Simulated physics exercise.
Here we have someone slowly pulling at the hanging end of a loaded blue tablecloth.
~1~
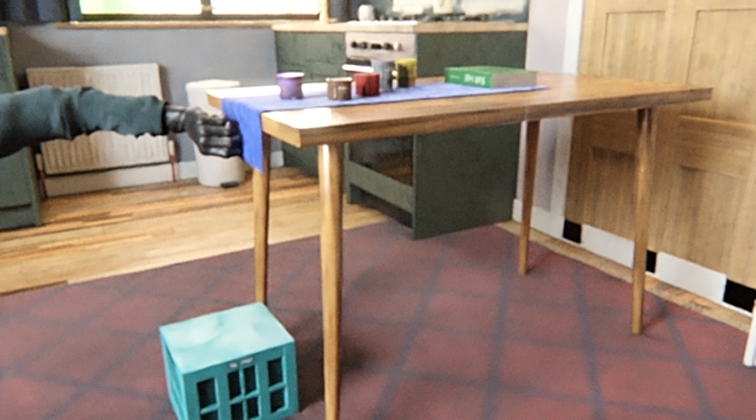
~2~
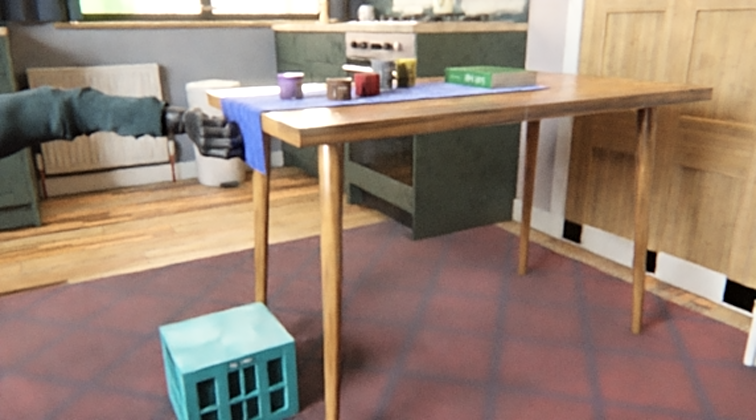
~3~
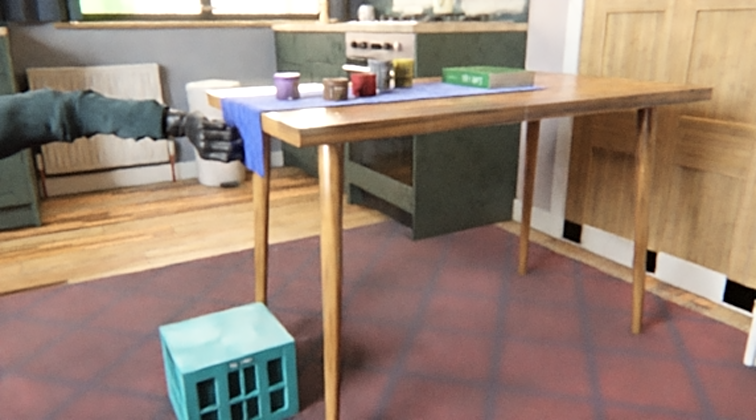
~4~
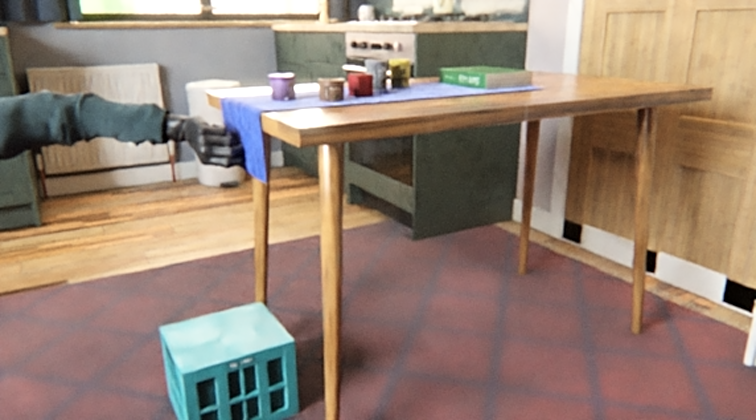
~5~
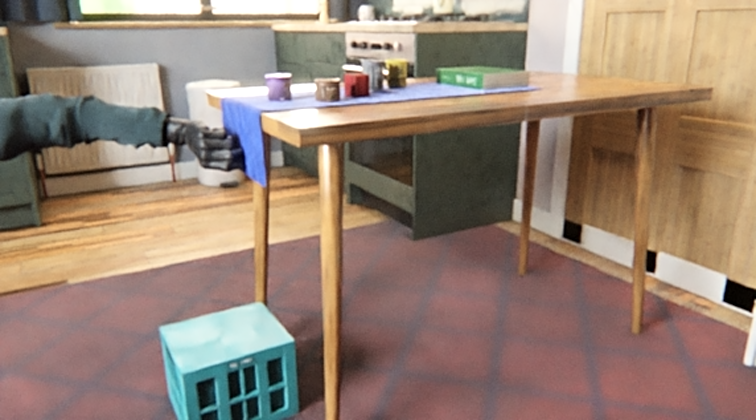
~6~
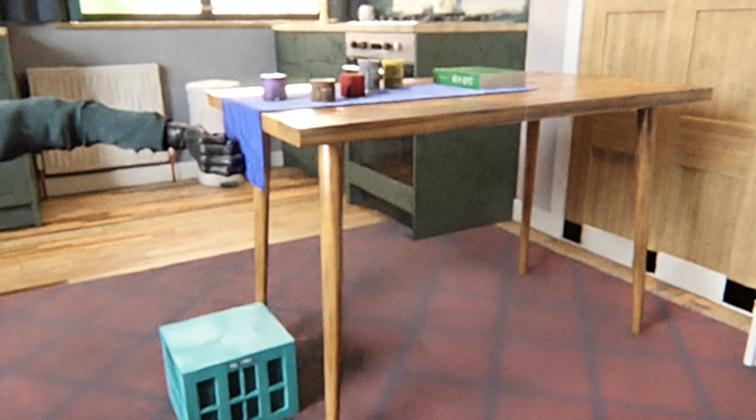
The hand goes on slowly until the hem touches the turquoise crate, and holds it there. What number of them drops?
The count of fallen things is four.
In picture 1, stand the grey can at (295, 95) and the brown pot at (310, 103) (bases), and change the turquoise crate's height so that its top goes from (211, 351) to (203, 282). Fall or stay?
The grey can tumbles off; the brown pot is carried off.
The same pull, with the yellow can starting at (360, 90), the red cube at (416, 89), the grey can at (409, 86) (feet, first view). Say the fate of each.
The yellow can goes over; the red cube stays on; the grey can survives.
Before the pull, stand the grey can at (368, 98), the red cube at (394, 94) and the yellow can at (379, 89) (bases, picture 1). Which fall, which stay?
The grey can falls; the red cube falls; the yellow can falls.
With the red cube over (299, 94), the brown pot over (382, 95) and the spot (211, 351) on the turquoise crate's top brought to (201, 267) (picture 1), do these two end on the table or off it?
The red cube comes down; the brown pot stays on.
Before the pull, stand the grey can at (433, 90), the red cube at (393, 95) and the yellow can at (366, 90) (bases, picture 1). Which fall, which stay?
The grey can does not fall; the red cube is carried off; the yellow can falls.
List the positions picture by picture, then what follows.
Hem (264, 174); purple pot (290, 75); brown pot (339, 79); red cube (367, 74); grey can (383, 60); yellow can (406, 60); top of the crate (211, 351), in the first frame.
Hem (266, 174); purple pot (290, 75), in the second frame.
Hem (264, 178); brown pot (336, 79), in the third frame.
Hem (266, 183); red cube (360, 74); top of the crate (211, 351), in the fourth frame.
Hem (265, 187); grey can (373, 60), in the fifth frame.
Hem (264, 193); purple pot (274, 75); brown pot (322, 80); red cube (352, 74); grey can (369, 60); yellow can (393, 60), in the sixth frame.
Soon after, hem near (247, 245); purple pot gone.
After that, hem near (249, 292); purple pot, brown pot and red cube gone.
In the end, hem on the crate; purple pot, brown pot, red cube and grey can gone. It carries off four.
